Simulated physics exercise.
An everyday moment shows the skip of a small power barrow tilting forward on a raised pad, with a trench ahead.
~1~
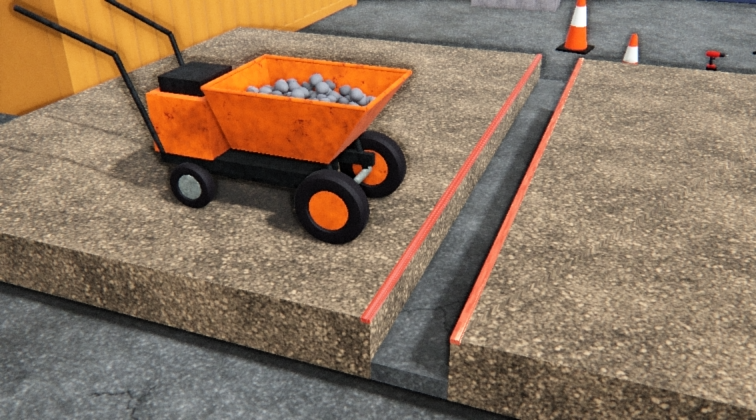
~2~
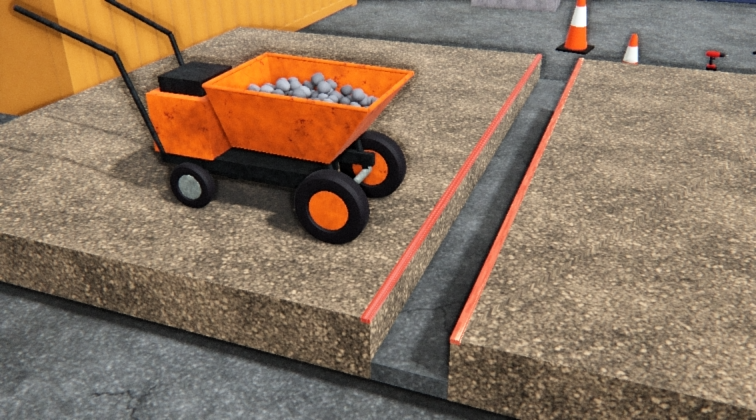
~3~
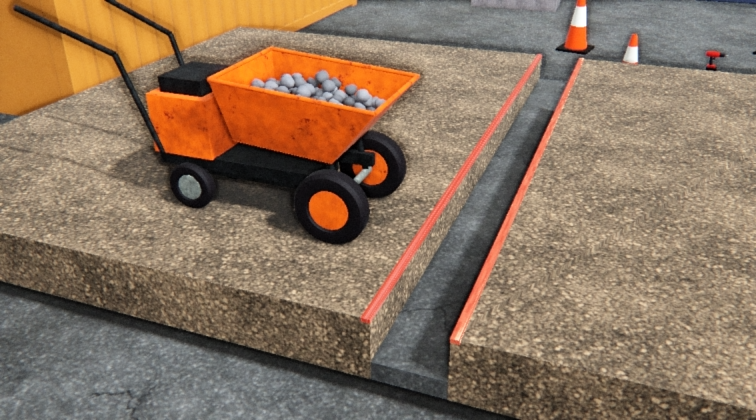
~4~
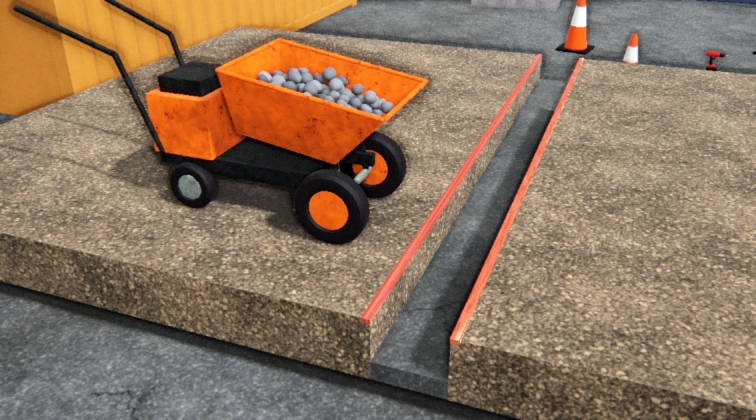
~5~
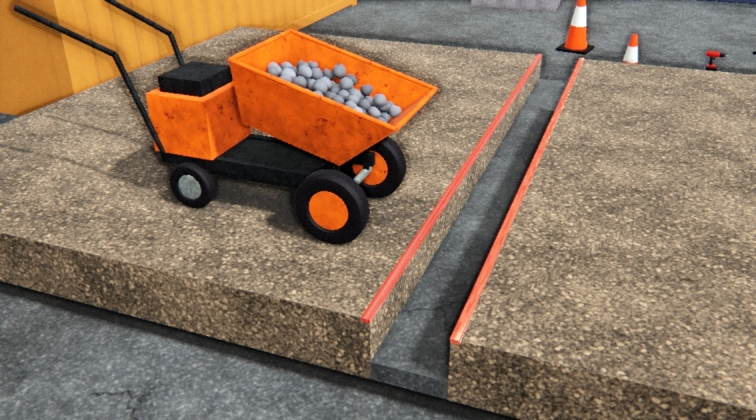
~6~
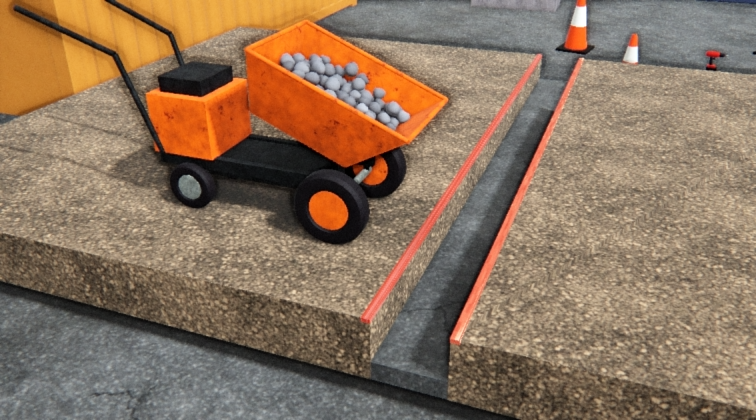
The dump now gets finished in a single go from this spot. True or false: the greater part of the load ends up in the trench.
True.
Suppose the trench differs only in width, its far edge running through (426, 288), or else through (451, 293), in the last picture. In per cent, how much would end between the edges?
I'd expect close to 0 in a hundred and then close to 30 in a hundred.
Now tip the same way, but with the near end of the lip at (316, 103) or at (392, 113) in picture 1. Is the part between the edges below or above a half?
Position 1 exceeds half; position 2 falls short of half.
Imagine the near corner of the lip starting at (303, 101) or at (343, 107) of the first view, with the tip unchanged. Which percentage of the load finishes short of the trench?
Position 1: Near 20 %; position 2: Near 0 %.
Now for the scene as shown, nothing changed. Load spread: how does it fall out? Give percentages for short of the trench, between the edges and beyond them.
Short: 0; between: 80; beyond: 20 per cent.
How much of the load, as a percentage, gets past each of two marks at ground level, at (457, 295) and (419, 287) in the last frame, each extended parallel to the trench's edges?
First some 40, then 80 per cent.
Just after the last frame, skip tipped steeply; every one in the skip.
A moment on, skip tipped right over; roughly two thirds in the skip; roughly a quarter in or heaped over the trench; about a tenth beyond it.
Further on, skip tipped right over; about a tenth in the skip; roughly two thirds in or heaped over the trench; roughly a quarter beyond it.
When it is over, skip tipped right over; just a few in the skip; the larger part in or heaped over the trench; roughly a quarter beyond it.
